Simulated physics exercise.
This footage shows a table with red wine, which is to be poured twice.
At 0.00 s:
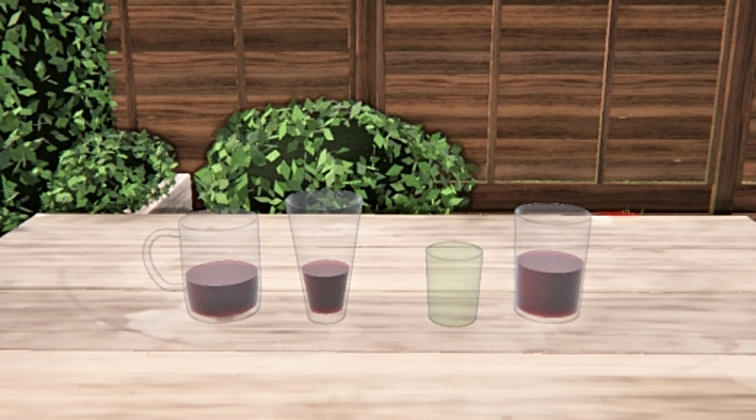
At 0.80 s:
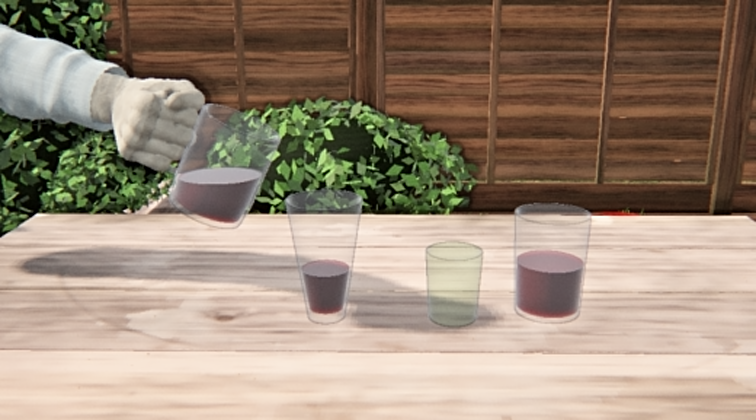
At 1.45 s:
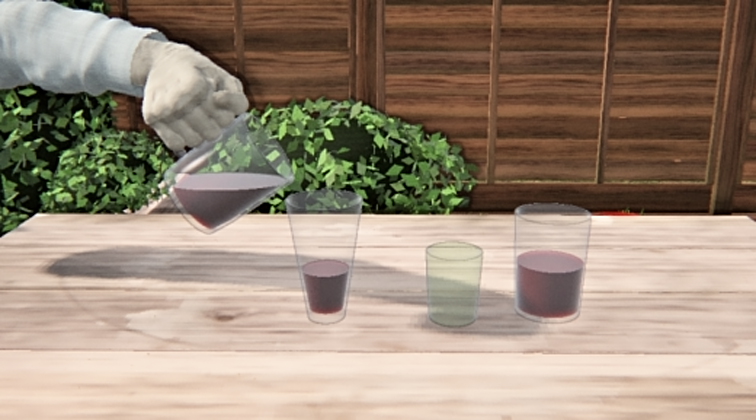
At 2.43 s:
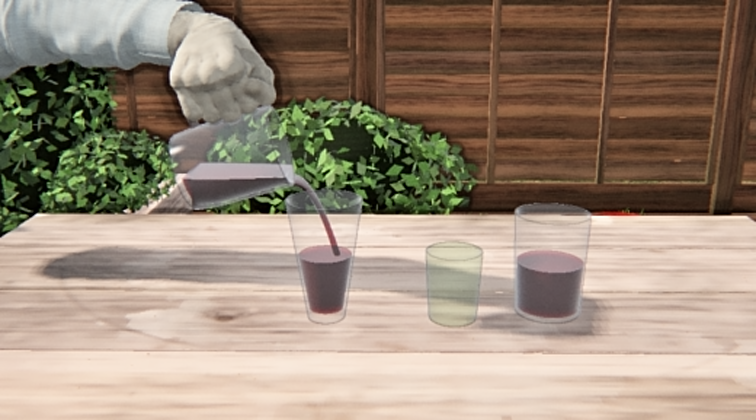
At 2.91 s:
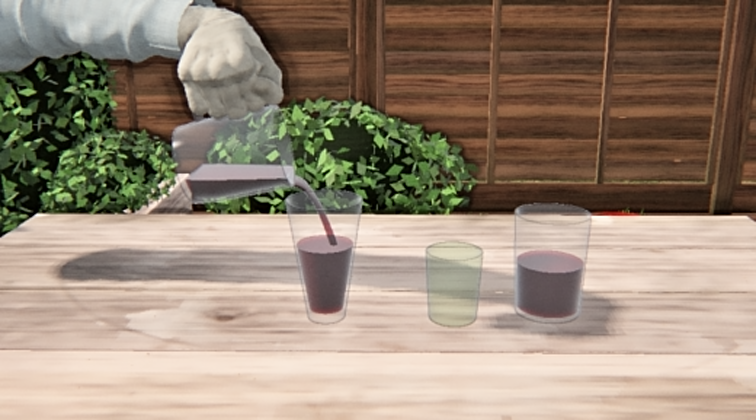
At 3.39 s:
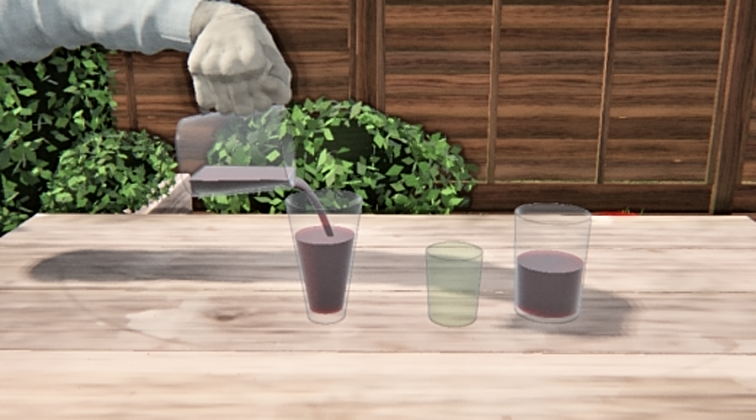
A gloved hand lifted the mug of red wine from the left of the table, tilted it to the right, and poured a steady stream into the flared glass, where the level rose.
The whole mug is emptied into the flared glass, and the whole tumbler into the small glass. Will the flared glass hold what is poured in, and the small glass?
The flared glass holds it; the small glass does not hold it.
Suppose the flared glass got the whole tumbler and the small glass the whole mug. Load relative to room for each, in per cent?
In order: 80 in a hundred and 110 in a hundred.
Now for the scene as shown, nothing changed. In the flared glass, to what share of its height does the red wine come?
My estimate is 85 percent.
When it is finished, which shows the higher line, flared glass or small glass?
It ends up higher in the one on the left.
Around 4.0 s, the flared glass is about three quarters full.
Around 12.3 s, the flared glass is about three quarters full; the small glass is full to the brim, some went over its rim.
